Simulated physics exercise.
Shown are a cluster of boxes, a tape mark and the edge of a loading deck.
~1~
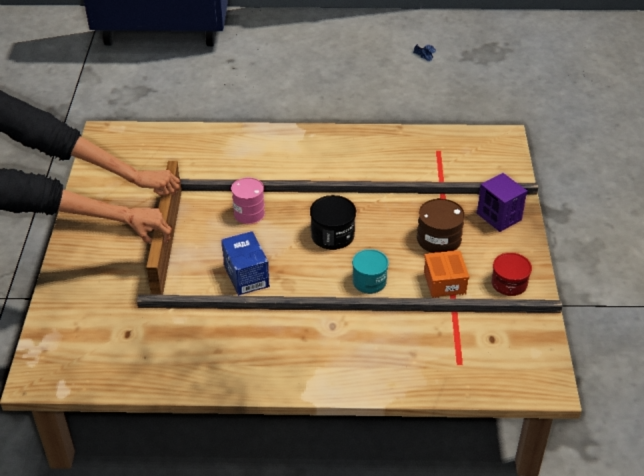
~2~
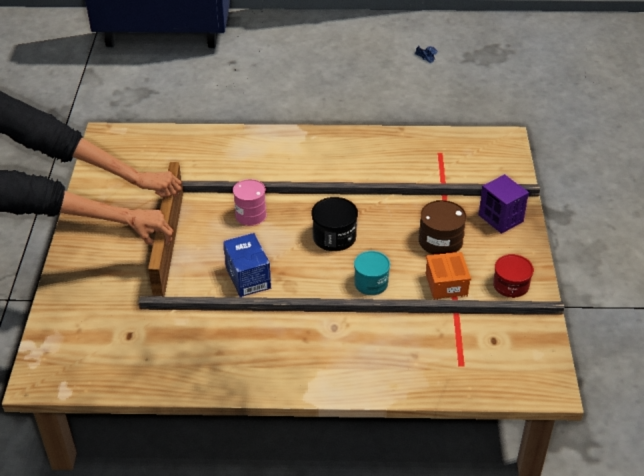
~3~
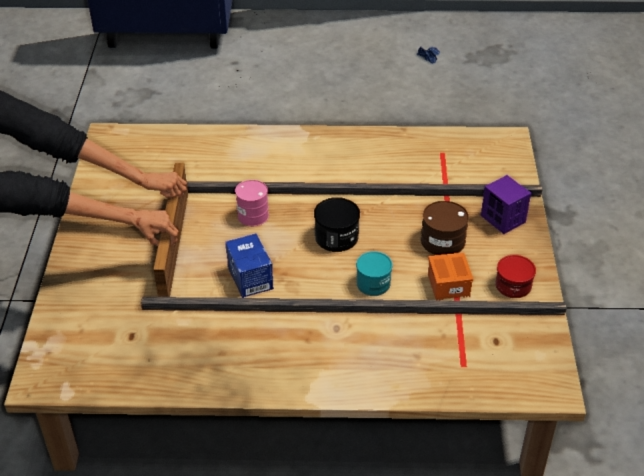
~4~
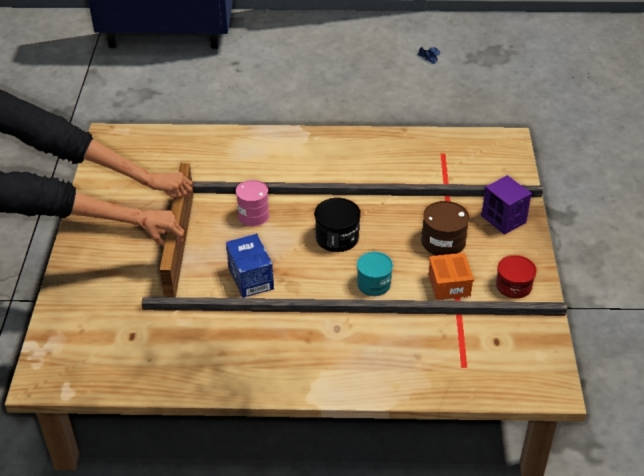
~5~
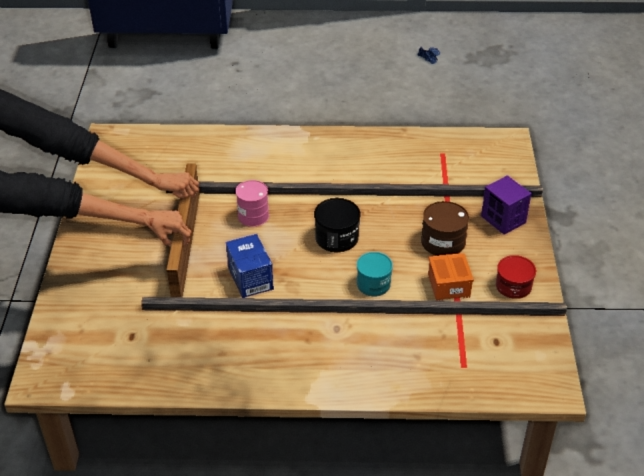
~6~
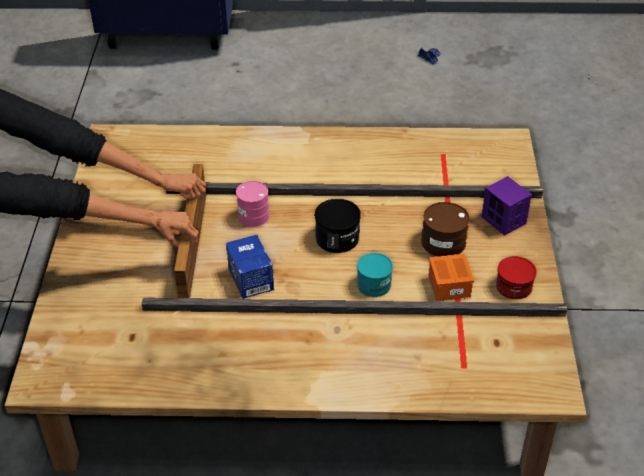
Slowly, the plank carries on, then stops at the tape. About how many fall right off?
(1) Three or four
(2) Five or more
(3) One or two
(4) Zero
(3) One or two.
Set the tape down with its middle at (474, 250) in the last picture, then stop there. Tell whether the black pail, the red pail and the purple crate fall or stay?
The black pail does not fall; the red pail is lost; the purple crate does not fall.
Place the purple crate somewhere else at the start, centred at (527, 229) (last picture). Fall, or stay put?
From that spot it ends up off.
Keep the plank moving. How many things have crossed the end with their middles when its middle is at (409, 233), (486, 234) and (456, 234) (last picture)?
0, 3 and 1.
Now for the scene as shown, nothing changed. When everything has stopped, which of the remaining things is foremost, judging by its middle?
Foremost, the orange tote.
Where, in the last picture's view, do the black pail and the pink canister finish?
Positions - first (475, 231), then (466, 202).
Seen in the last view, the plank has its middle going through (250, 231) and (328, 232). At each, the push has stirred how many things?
The count reaches 2 first and 4 second.
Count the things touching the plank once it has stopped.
My count gives 3.
Early on, none off yet; red pail at rest near (516, 278); purple crate at rest near (506, 206); orange tote at rest near (450, 278).
A while later, none off yet; red pail at rest near (516, 278); purple crate at rest near (506, 206); orange tote moving near (454, 278).
Finally, the number that fall off is one or two; lost, red pail.
